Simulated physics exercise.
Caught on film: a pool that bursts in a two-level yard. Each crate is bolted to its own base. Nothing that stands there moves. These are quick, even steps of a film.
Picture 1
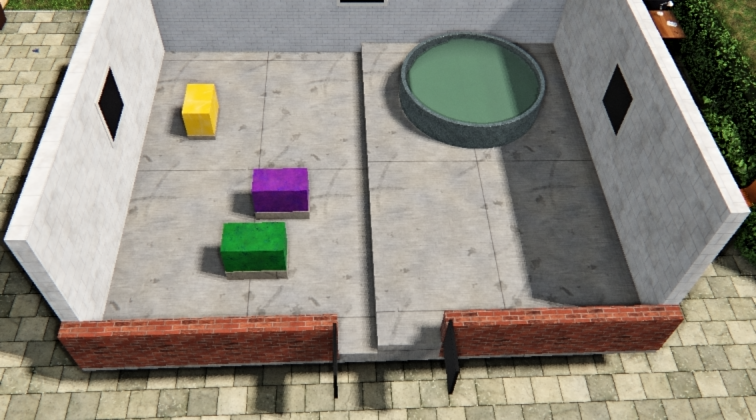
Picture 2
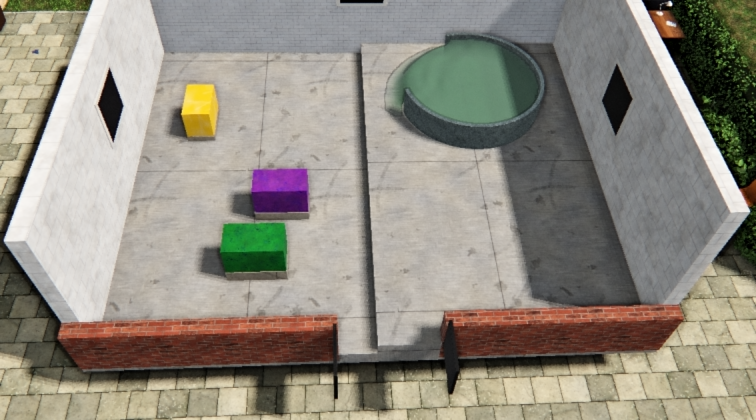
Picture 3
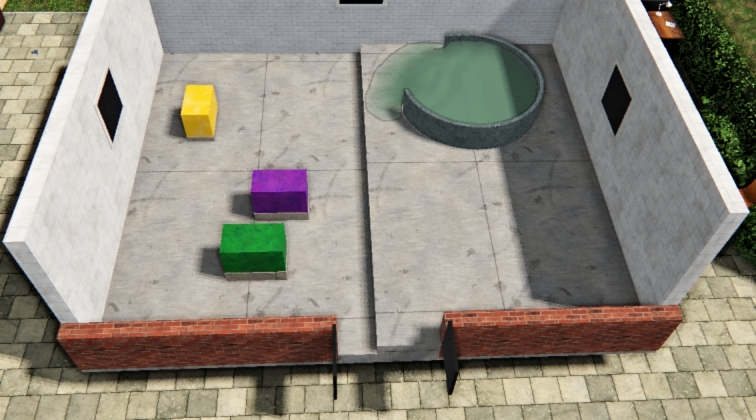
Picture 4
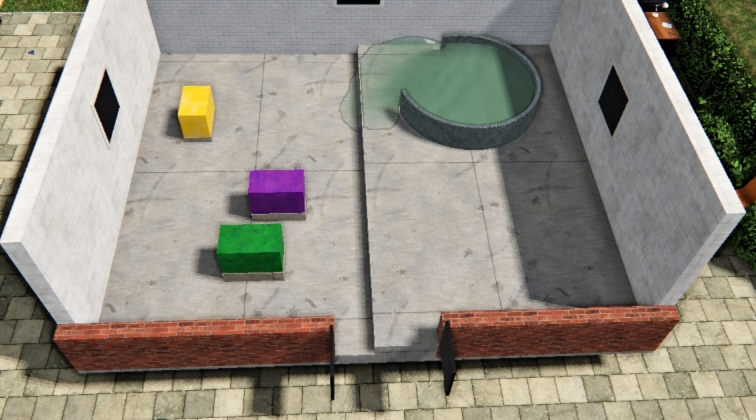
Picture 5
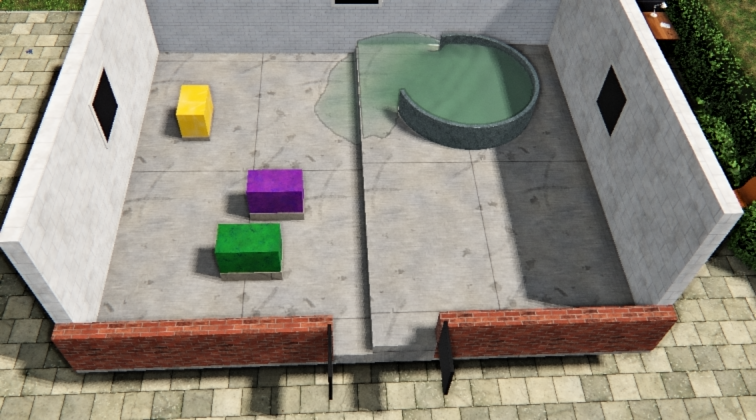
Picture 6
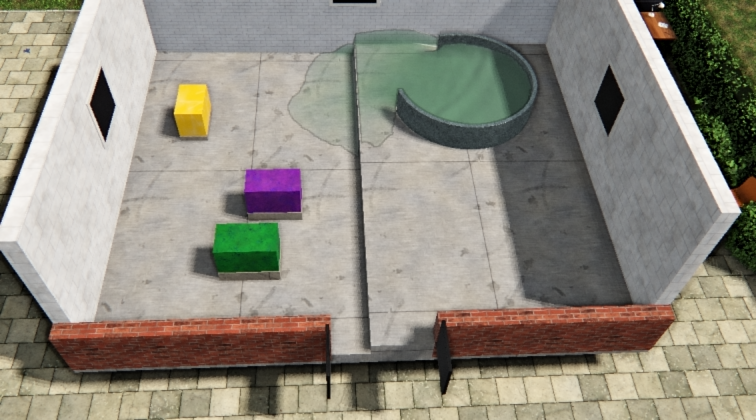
A round, dark-rimmed pool of green water stands at the back right of a walled, two-level concrete yard, seen from high above the front. Yellow, purple and green blocks sit on the left side, behind a low red brick wall with an open gate. The pool's left side opens and water pours out leftward, spreading over the step onto the left floor, while the blocks stay put and the view shifts very slightly.
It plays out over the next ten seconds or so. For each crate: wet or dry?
In the end: The yellow crate is wetted; the green crate escapes dry; the purple crate escapes dry.
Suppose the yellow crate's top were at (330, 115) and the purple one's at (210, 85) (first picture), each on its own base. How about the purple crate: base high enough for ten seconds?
Purple is wetted.
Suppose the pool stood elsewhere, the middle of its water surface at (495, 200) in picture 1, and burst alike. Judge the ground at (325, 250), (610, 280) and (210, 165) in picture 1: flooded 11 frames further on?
As listed: Covered, free of water, awash.
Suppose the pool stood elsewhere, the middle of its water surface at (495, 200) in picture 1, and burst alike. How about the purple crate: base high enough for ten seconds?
In short: Purple is soaked.
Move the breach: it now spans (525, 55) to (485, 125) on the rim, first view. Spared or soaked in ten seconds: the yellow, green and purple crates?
In short: Yellow remains dry; green remains dry; purple is spared.
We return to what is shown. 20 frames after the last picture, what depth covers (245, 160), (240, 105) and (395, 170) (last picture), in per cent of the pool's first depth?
About 4, 16 and 0 per cent.
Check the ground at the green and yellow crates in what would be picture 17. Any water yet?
My reading: Green crate not reached, yellow crate already wet.
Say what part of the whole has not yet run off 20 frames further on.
Roughly 100 per cent.
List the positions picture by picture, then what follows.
The round pool at (472, 79) is whole and still, in the first frame.
Water pours out at (410, 72) and has run to a hidden place, in the second frame.
Water pours out at (409, 73) and has run to a hidden place, in the third frame.
The front is at (373, 127), out from the gap at (406, 75), in the fourth frame.
Water pours out at (405, 74) and has run to (323, 118), in the fifth frame.
Water pours out at (403, 74) and has run to (299, 120), in the sixth frame.
A moment on, water covers 20 % of the floor; the yellow crate water round its plinth, the green crate not reached, the purple crate not reached.
Next, water covers 25 % of the floor; the yellow crate water round its plinth, the green crate not reached, the purple crate not reached.
Then, water covers 35 % of the floor; the yellow crate water round its plinth, the green crate not reached, the purple crate water round its plinth.
Later, water covers 60 % of the floor; the yellow crate water round its plinth, the green crate water round its plinth, the purple crate water round its plinth.
In the end, water covers 75 % of the floor; the yellow crate was topped, the green crate stayed above the water, the purple crate stayed above the water.
